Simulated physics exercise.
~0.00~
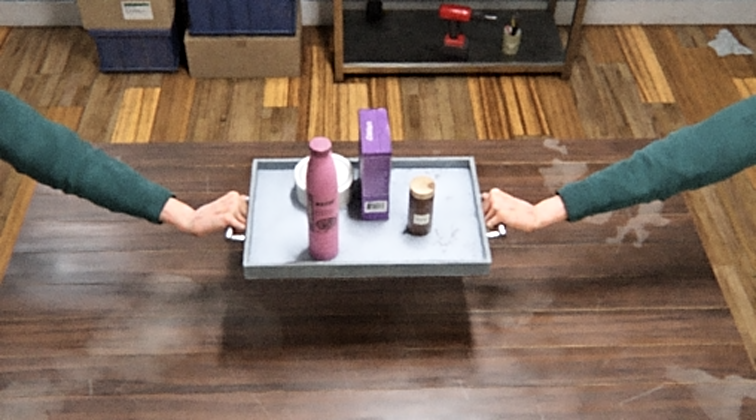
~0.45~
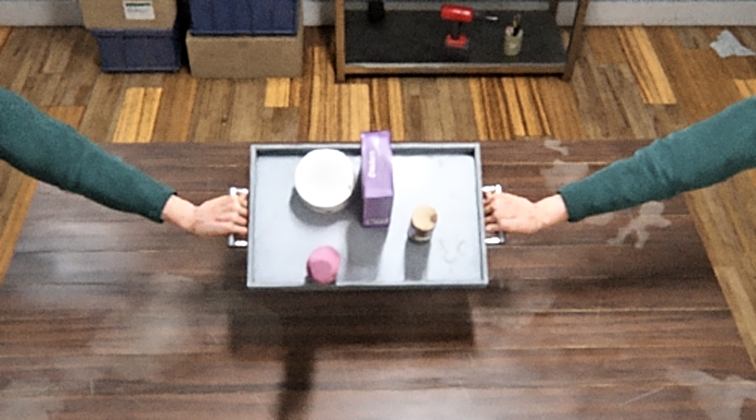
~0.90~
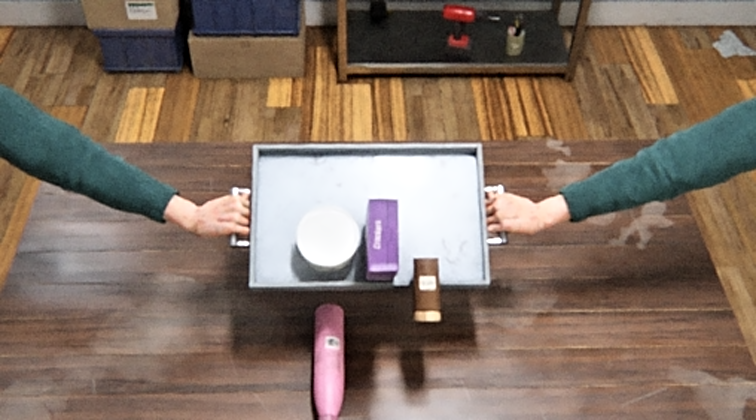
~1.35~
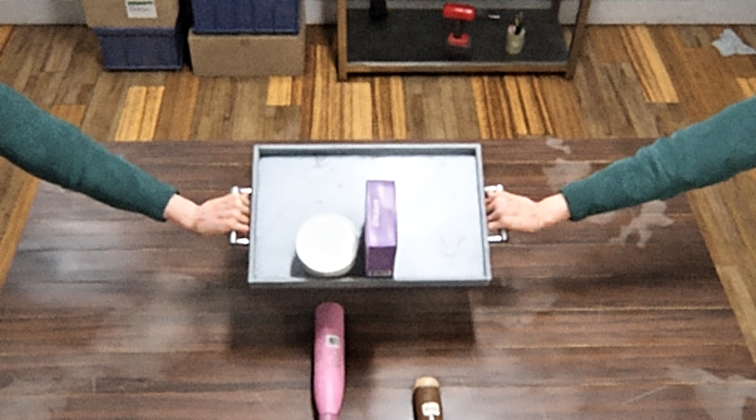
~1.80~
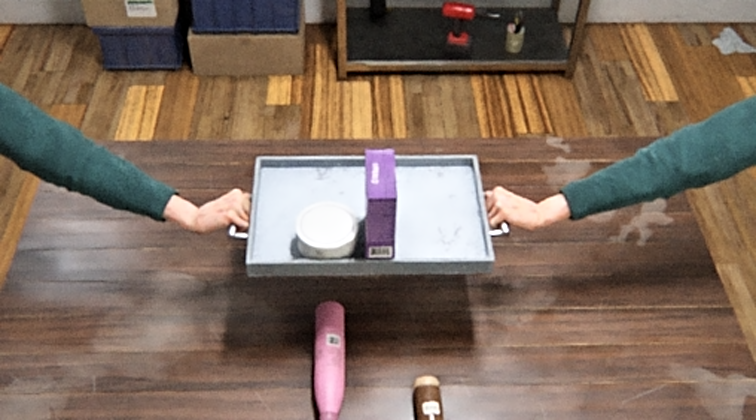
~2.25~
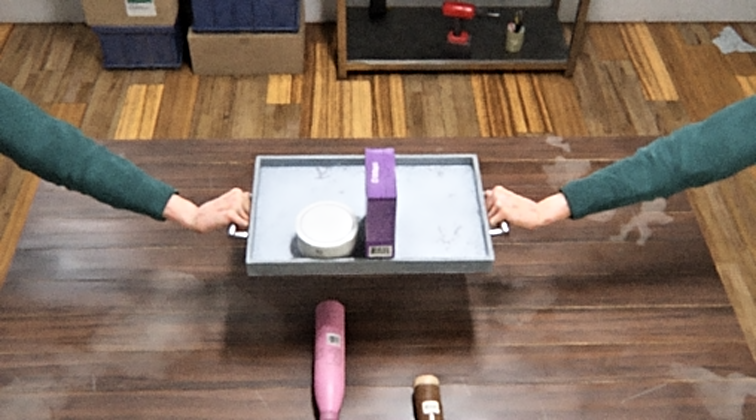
To begin with, two hands hold a grey tray level above a wooden table, carrying a pink bottle, a white tub, a purple packet and a brown shaker. The hands tip the tray steeply towards the viewer, and the bottle and shaker start to go over. The bottle drops off the near edge onto the table, while the tub and packet slide forward and the shaker tumbles after it. As the tray comes back to level, the tub and packet stay aboard, upright near the front rim. Finally, the bottle and shaker lie on their sides below.
